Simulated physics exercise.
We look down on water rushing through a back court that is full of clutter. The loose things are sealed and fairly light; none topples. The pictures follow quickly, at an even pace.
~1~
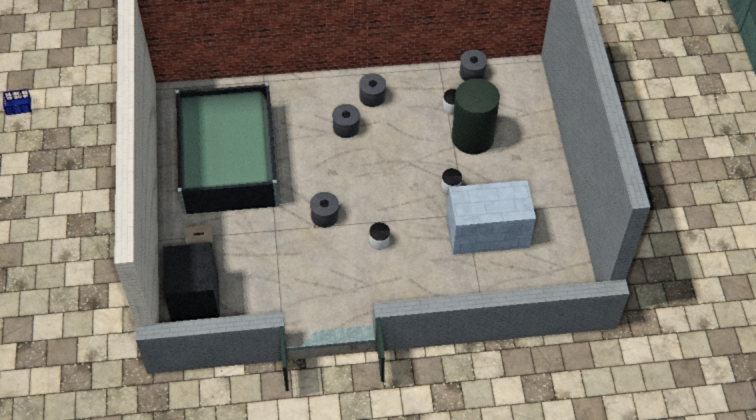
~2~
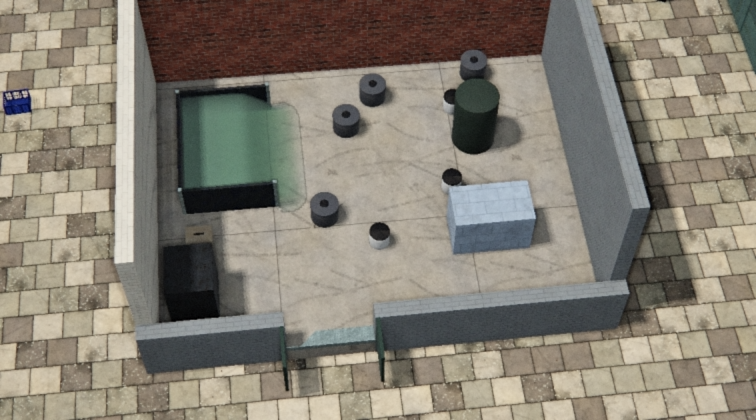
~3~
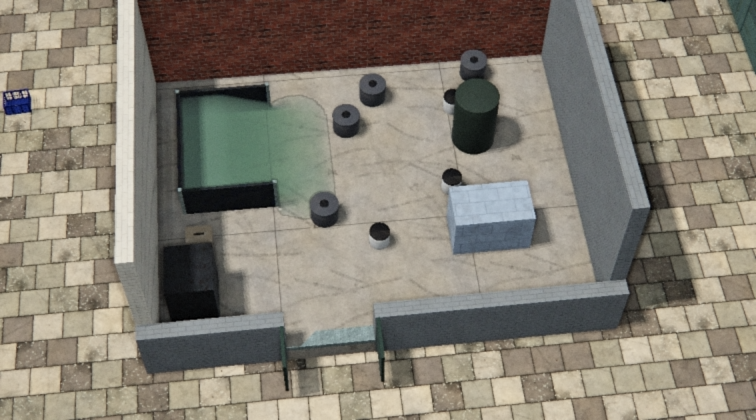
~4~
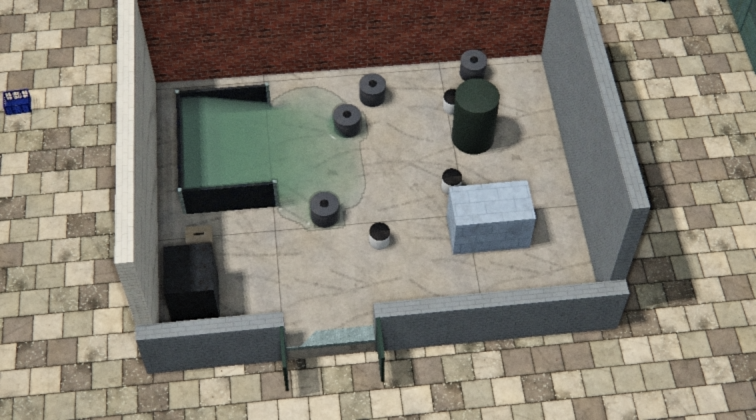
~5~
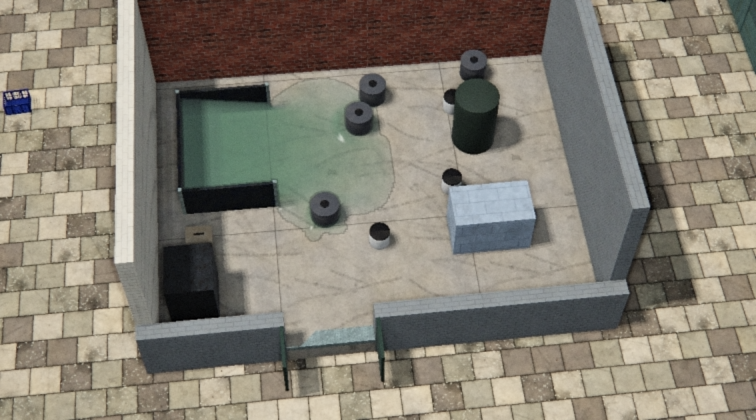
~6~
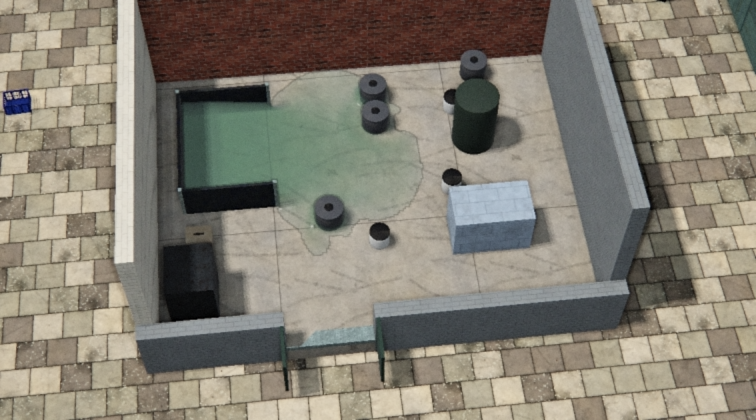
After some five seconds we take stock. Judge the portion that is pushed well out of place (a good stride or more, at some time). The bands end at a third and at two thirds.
That comes to two thirds or above.
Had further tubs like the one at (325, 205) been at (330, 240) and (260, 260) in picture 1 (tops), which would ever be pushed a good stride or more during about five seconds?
In turn: Less than that, short of that.
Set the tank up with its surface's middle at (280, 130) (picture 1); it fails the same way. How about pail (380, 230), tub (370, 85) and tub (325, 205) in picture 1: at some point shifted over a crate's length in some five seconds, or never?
As listed: Under that, yes, not that far.
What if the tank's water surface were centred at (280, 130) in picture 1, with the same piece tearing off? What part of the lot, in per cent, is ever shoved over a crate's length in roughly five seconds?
Roughly 60 per cent.
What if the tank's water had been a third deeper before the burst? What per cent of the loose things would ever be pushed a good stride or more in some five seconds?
I make it 90 per cent.
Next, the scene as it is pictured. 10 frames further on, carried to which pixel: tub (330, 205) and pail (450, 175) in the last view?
Near (375, 257) and (572, 198).
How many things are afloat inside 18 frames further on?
5 of them.
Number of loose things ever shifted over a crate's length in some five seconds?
The number is 7.
A moment on, 1 of 8 are well off their spots; 0 afloat.
Next, 7 of 8 are well off their spots; 3 afloat.
Later, 7 of 8 are well off their spots; 5 afloat.
In the end, 7 of 8 are well off their spots, and 7 have been at some point; 5 afloat.
